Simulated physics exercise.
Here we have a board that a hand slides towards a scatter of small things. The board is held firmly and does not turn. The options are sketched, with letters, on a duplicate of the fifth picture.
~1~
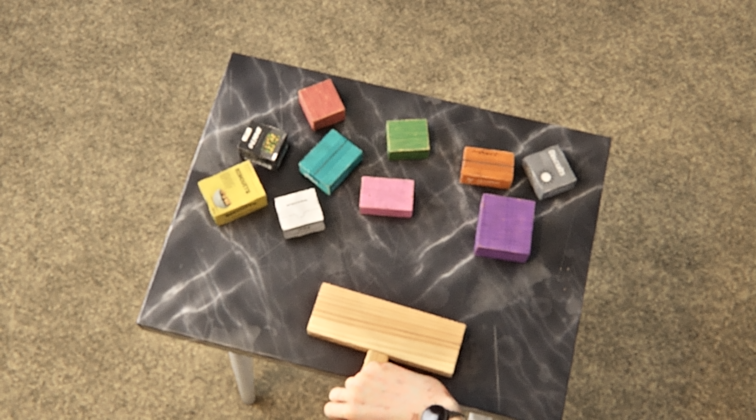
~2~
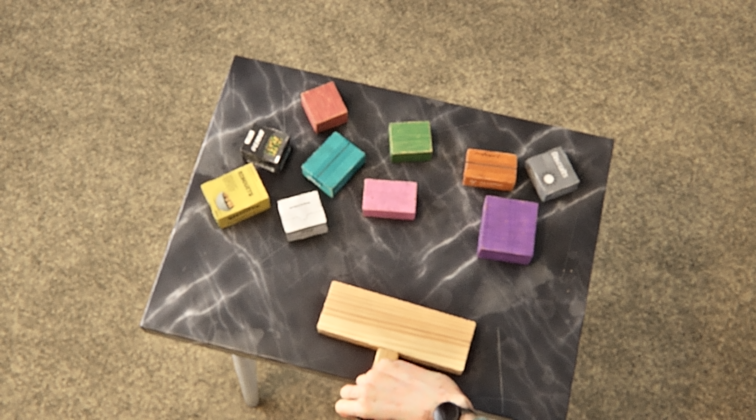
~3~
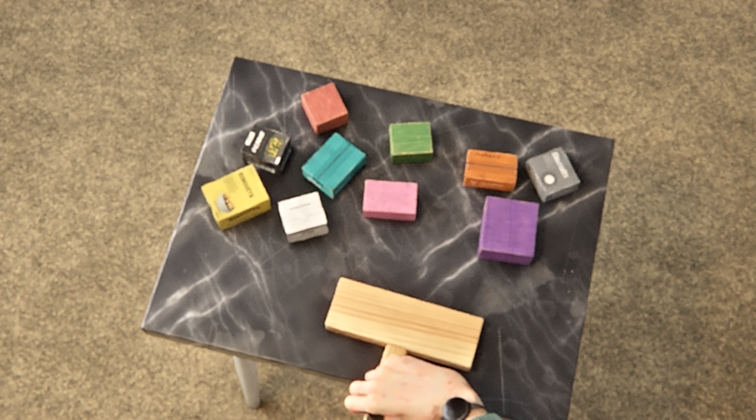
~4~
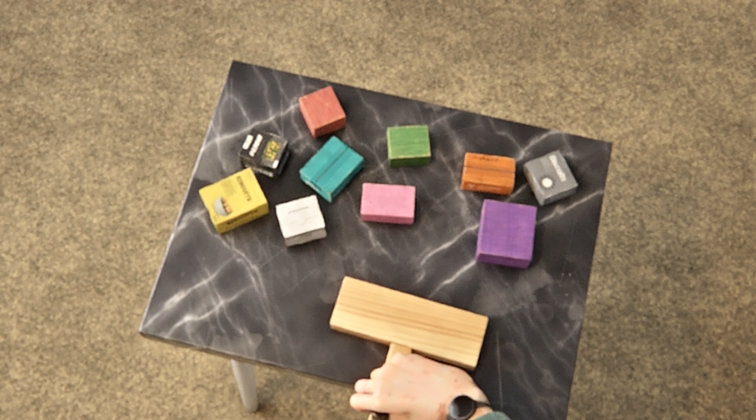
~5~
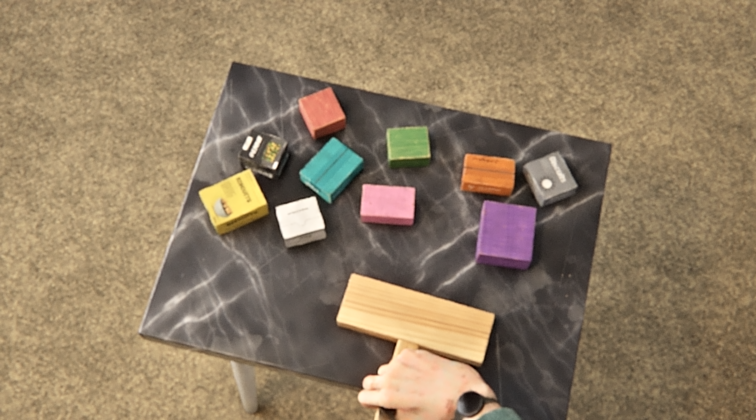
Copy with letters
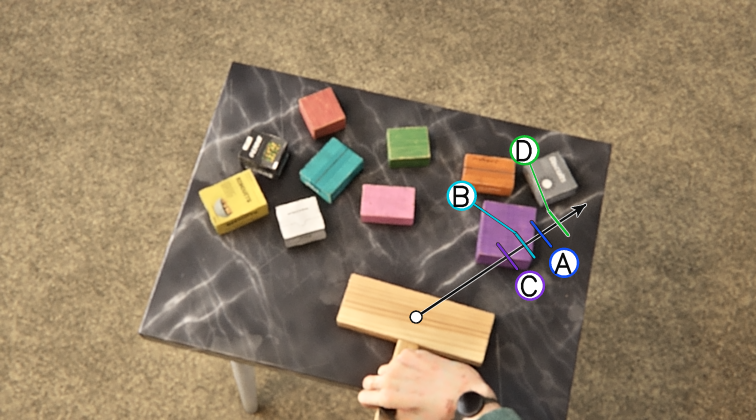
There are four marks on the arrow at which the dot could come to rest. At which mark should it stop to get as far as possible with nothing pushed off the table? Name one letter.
The farthest safe stop is D.
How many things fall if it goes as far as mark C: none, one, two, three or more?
By then, none.
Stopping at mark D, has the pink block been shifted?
By then, no.
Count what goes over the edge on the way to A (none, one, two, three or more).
In all, none.
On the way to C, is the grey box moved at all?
By then, yes.
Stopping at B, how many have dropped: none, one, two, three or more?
In all, none.
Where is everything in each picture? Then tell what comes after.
Green block (408, 139); purple block (505, 228); red block (322, 105), in the first picture.
Board (396, 325); black box (266, 148), in the second picture.
Board (405, 322); grey box (552, 175), in the third picture.
Board (409, 320); orange box (489, 174), in the fourth picture.
Board (416, 317); yellow packet (234, 203); green block (408, 147); purple block (506, 235), in the fifth picture.
On the marked copy, A at (541, 234); B at (525, 245); C at (507, 257); D at (558, 223); the arrow from (416, 317) to (585, 205); the white dot at (416, 317).
With D. Early on, board (468, 285); red block (323, 114); yellow packet (234, 203).
Further on, board (520, 250); grey box (557, 157); orange box (490, 164).
At the end, board (556, 227); grey box (563, 135); purple block (552, 174); nothing has fallen.
As for the rest, A is safe but short; B is safe but short; C is safe but short.
